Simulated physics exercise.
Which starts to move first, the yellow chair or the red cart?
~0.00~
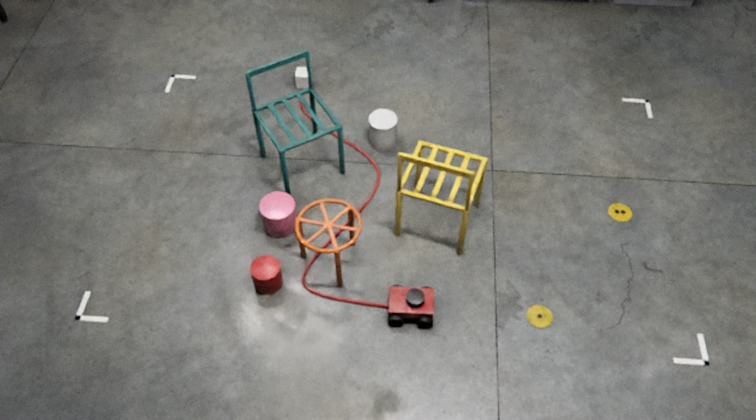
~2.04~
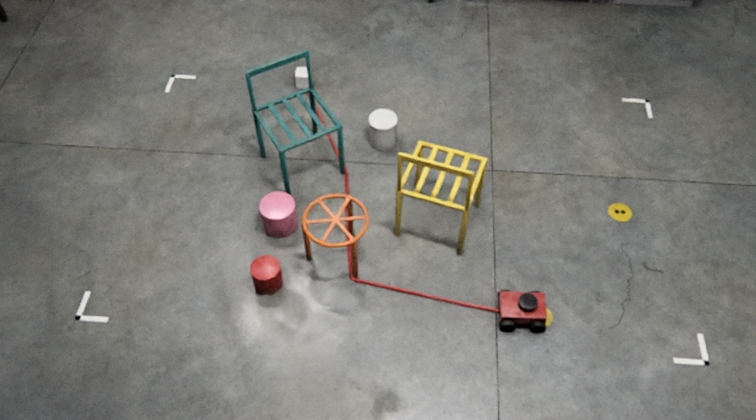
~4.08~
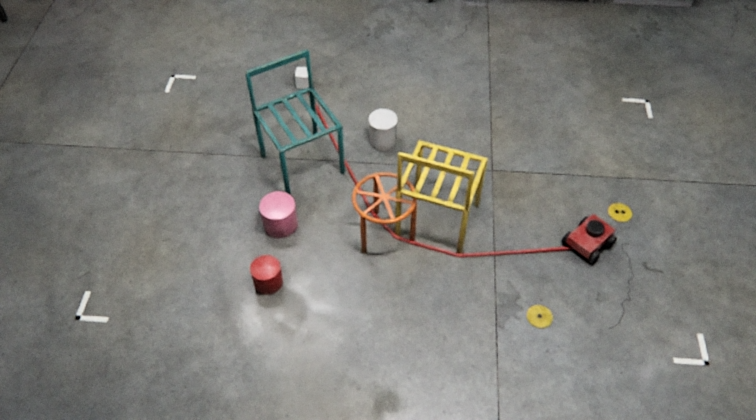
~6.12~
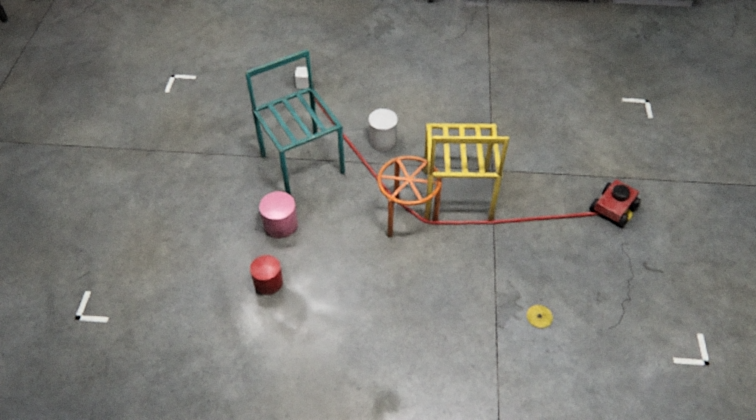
The red cart starts to move first, and the yellow chair only shifts later, near the end.
